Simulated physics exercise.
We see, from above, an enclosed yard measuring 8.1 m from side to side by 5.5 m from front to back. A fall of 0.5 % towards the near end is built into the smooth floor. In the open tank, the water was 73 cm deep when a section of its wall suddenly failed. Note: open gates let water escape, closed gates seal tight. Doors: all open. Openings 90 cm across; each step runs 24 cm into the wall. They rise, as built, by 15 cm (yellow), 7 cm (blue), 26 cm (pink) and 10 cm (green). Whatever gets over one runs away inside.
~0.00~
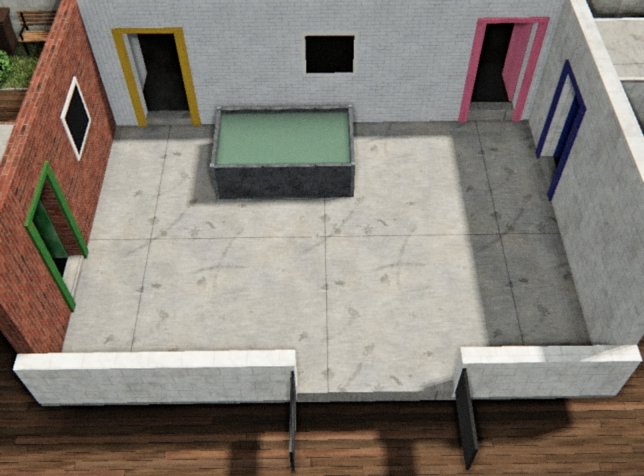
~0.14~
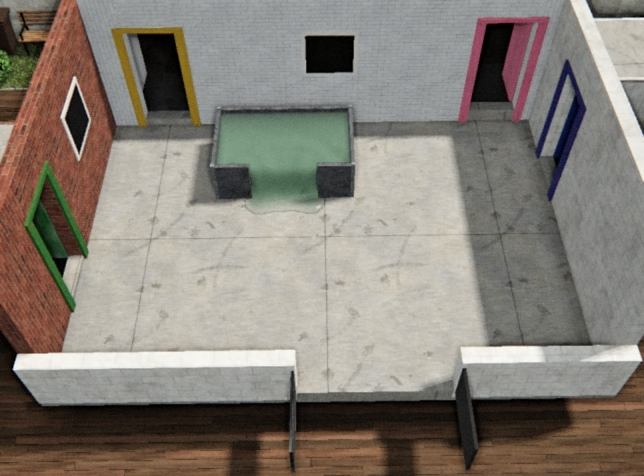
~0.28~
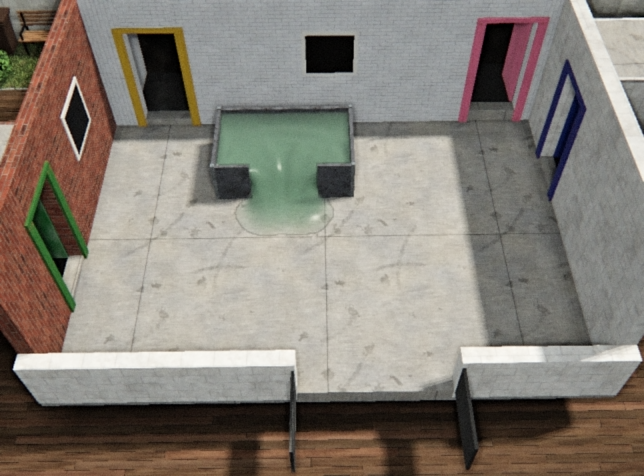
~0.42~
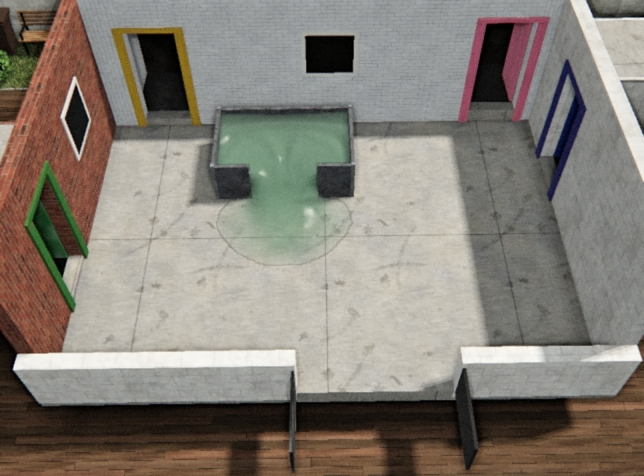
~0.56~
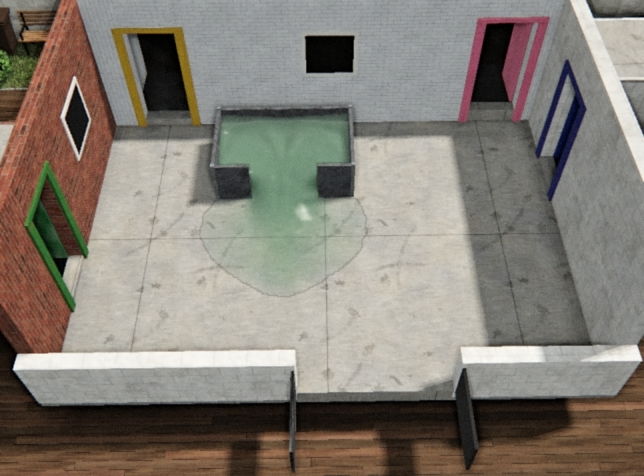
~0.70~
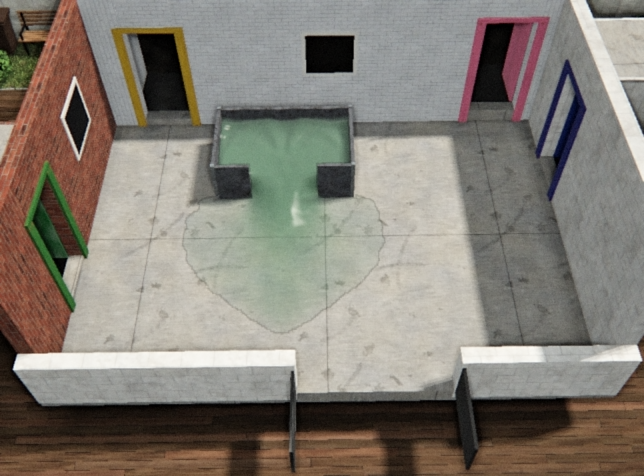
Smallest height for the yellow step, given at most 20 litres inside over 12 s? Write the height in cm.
About 6.5 cm.
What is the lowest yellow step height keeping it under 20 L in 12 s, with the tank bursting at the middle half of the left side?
Minimum height: Approx. 21 cm.
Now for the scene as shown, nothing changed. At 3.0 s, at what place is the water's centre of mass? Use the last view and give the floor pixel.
Around (263, 247).
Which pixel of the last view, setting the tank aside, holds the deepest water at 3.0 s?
Look close to (68, 381).
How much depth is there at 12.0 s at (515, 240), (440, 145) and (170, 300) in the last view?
That's 2, 1 and 4 cm, in the order given.
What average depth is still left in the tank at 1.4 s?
Close to 43 cm deep on average.
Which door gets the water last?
Last in order comes the pink door.
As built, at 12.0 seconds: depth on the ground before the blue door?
Depth: Near 1.5 cm.
After 1.4 s water covers 35 % of the floor, deepest (36 cm) near (280, 203); it has not reached the yellow door.
After 3.0 s water covers 45 % of the floor, deepest (30 cm) near (68, 381); it has not reached the yellow door.
After 12.0 s water covers 85 % of the floor, deepest (8 cm) near (89, 246); 5 cm at the yellow door, 0 litres in over its 15 cm step.
At the yellow door as built, the water arrived by 5.2 s and peaked near 10 cm at 5.6 s.
With a step of 5.5 cm, 37 litres would have come in within the 12 s; with 7.5 cm, 11 litres. So under 20 litres takes about 6.5 cm.
